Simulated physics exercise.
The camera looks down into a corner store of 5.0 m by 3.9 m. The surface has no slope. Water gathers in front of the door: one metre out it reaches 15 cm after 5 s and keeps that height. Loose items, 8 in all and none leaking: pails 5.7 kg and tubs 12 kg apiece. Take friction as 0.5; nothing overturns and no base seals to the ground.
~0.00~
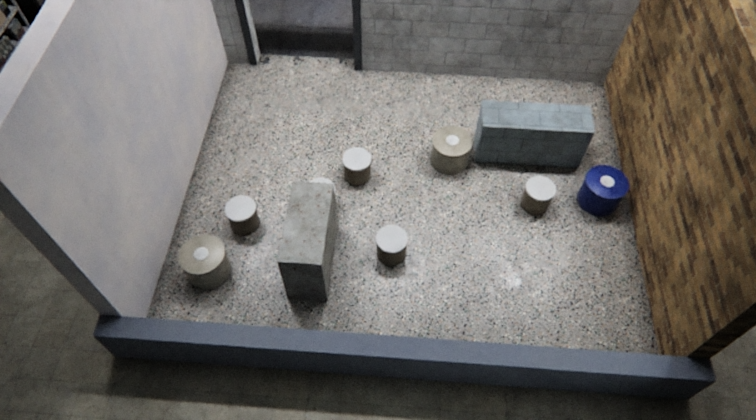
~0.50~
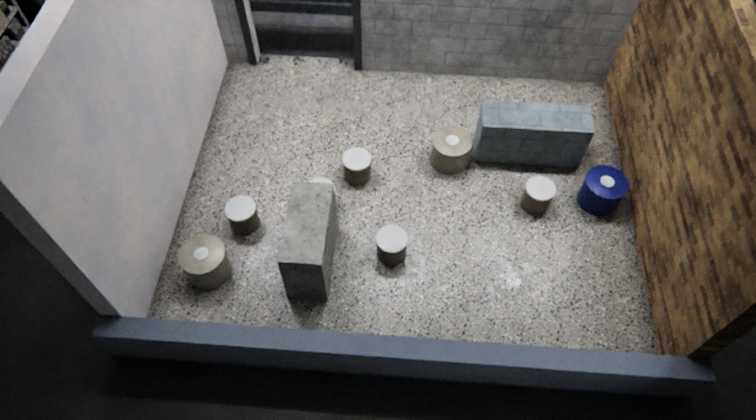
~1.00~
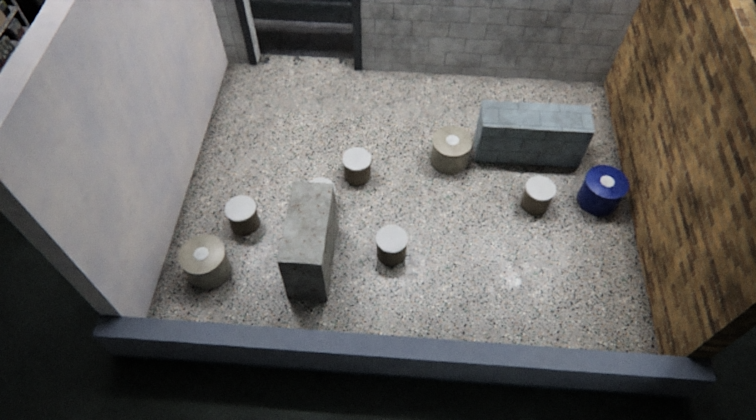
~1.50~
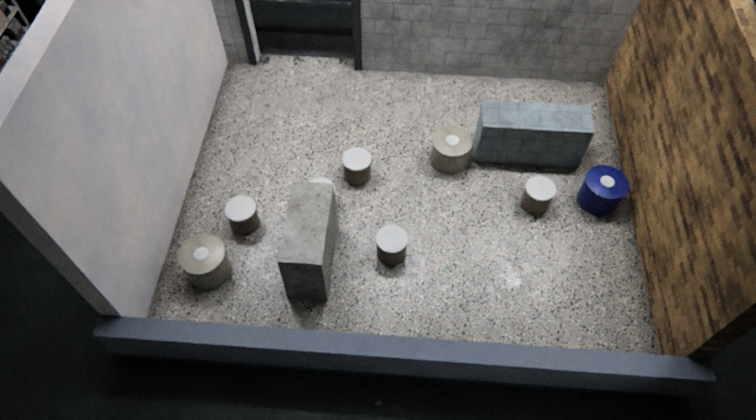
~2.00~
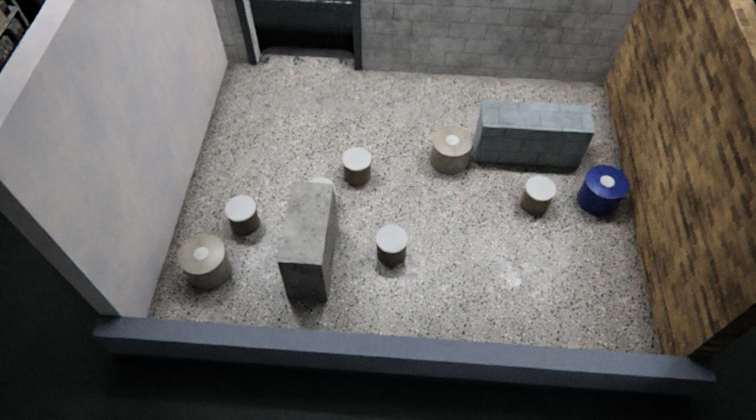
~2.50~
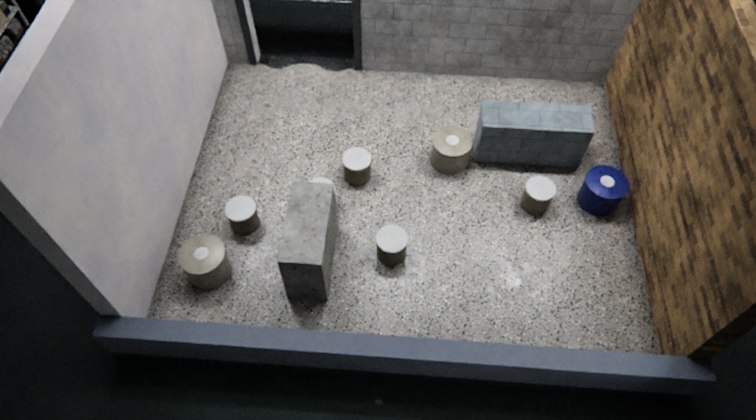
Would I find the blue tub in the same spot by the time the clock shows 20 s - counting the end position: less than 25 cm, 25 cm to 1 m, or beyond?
The blue tub gets carried off.
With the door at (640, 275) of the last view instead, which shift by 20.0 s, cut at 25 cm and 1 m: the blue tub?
Then the blue tub slides a little.
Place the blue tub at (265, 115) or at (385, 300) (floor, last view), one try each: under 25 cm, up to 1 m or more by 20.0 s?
In turn: It travels far; it ends far away.
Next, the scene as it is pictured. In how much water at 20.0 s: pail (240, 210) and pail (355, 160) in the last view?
About 10 and 12 cm.
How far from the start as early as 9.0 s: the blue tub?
About 0 cm.
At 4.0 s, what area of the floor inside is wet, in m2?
Some 2.0 m2.
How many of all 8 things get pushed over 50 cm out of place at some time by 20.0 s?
7 of them.
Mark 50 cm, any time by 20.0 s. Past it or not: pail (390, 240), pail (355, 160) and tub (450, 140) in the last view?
In that order: Over, past it, short of it.
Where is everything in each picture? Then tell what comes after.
The first picture shows the blue tub at (607, 182) rests on the ground; 0.0 m2 under water; 0 of 8 have shifted.
The second picture shows the blue tub at (607, 182), on the bottom; water covers 0.0 m2; 0 of 8 have shifted.
The third picture shows the blue tub at (607, 182), on the bottom; 0.0 m2 under water; 0 of 8 have shifted.
The fourth picture shows the blue tub at (607, 182), on the bottom; water covers 0.0 m2; 0 of 8 have shifted.
The fifth picture shows the blue tub at (607, 182) rests on the ground; 0.0 m2 under water; 0 of 8 have shifted.
The sixth picture shows the blue tub at (607, 182) rests on the ground; water covers 0.0 m2; 0 of 8 have shifted.
After 4.0 s the blue tub is near (607, 182), 0.0 m from its start, aground; 0 afloat.
After 9.0 s the blue tub is near (607, 182), 0.0 m from its start, aground; 2 afloat.
After 16.0 s the blue tub is near (608, 175), 0.1 m from its start, afloat; 4 afloat.
After 20.0 s the blue tub is near (544, 74), 1.7 m from its start, afloat; 8 afloat.
